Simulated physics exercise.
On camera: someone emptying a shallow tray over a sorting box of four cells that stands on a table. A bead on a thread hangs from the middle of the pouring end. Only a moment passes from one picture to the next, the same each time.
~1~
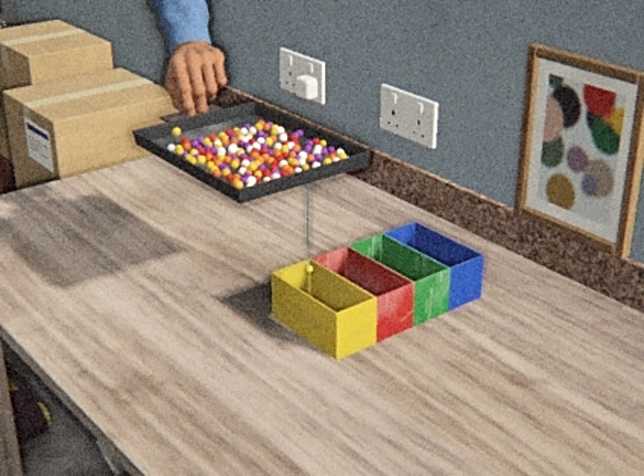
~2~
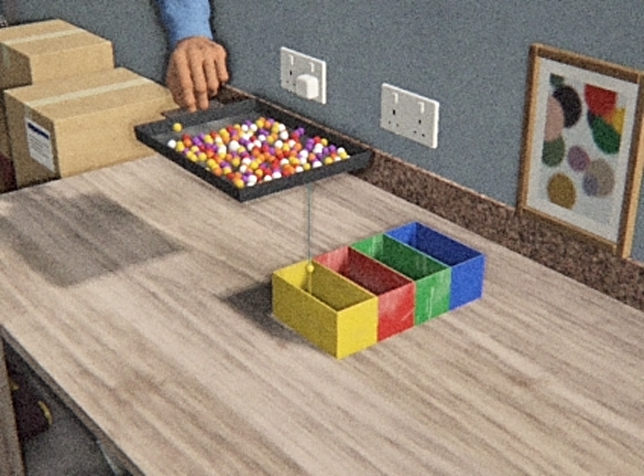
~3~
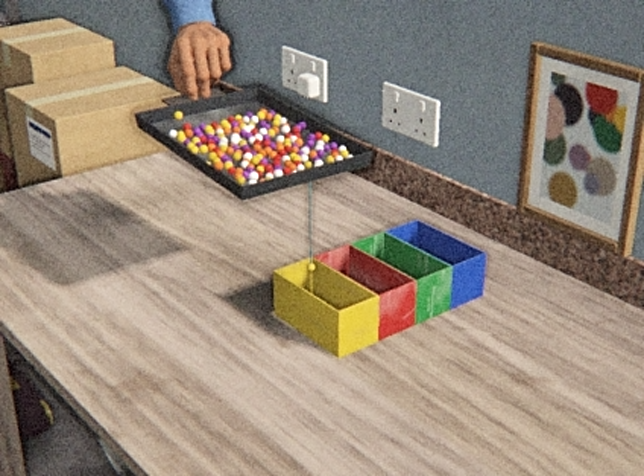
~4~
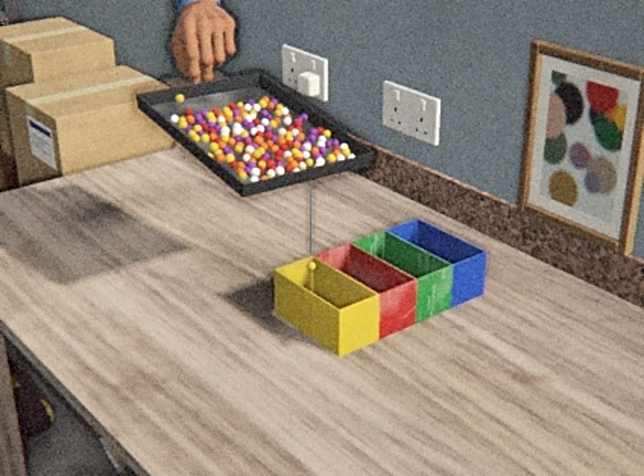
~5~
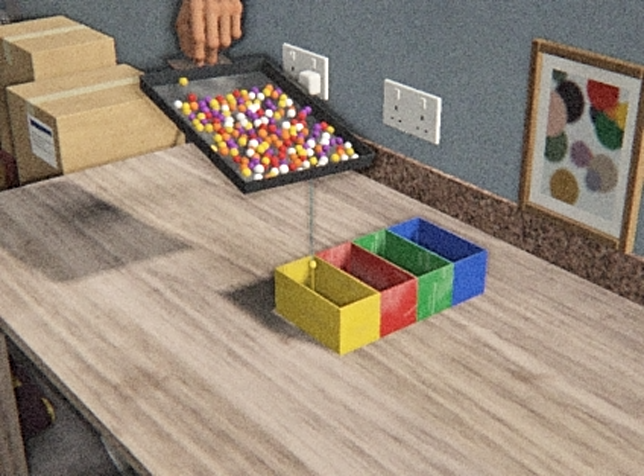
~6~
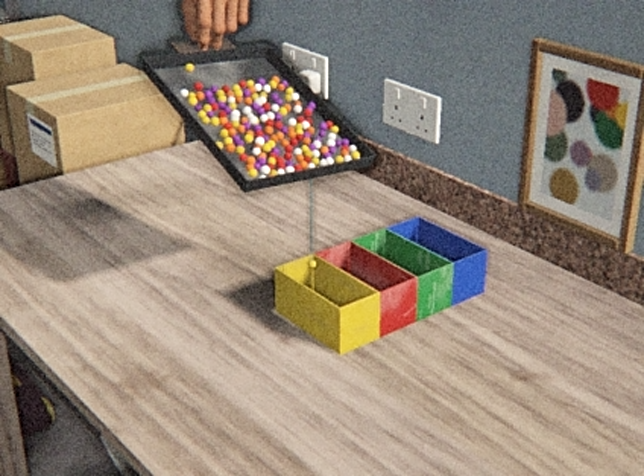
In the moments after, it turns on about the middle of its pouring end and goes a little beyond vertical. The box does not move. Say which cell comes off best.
Fullest: The red cell.
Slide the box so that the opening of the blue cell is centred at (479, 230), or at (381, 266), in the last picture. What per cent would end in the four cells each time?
Roughly 70 per cent, and 90 per cent.
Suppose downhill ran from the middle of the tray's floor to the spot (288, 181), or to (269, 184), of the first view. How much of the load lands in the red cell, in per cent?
First some 10, then 0 per cent.
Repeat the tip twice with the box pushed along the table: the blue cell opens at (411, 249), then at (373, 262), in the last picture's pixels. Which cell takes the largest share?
First the cell in green, then blue.
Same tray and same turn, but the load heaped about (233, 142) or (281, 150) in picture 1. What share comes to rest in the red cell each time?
The first gives 50 %, the second 50 %.
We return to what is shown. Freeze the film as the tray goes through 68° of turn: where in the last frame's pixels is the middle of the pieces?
Close to (325, 149).
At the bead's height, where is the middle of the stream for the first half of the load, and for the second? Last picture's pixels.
At about (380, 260), then at (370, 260).
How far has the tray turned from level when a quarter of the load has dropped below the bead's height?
Around 95° of tilt.
Shortly afterwards, tray tipped steeply; all but a few on the tray; only a few falling or outside the box.
Next, tray tipped past a quarter turn; a little on the tray; near a quarter in the red cell; near a quarter in the yellow cell; a little in the green cell; only a few in the blue cell; near a quarter falling or outside the box.
Some moments later, tray tipped past a quarter turn; near half in the red cell; near a quarter in the yellow cell; near a quarter in the green cell; only a few in the blue cell; a little falling or outside the box.
In the end, tray tipped past a quarter turn; near half in the red cell; near a quarter in the yellow cell; near a quarter in the green cell; only a few in the blue cell; a little outside the box.
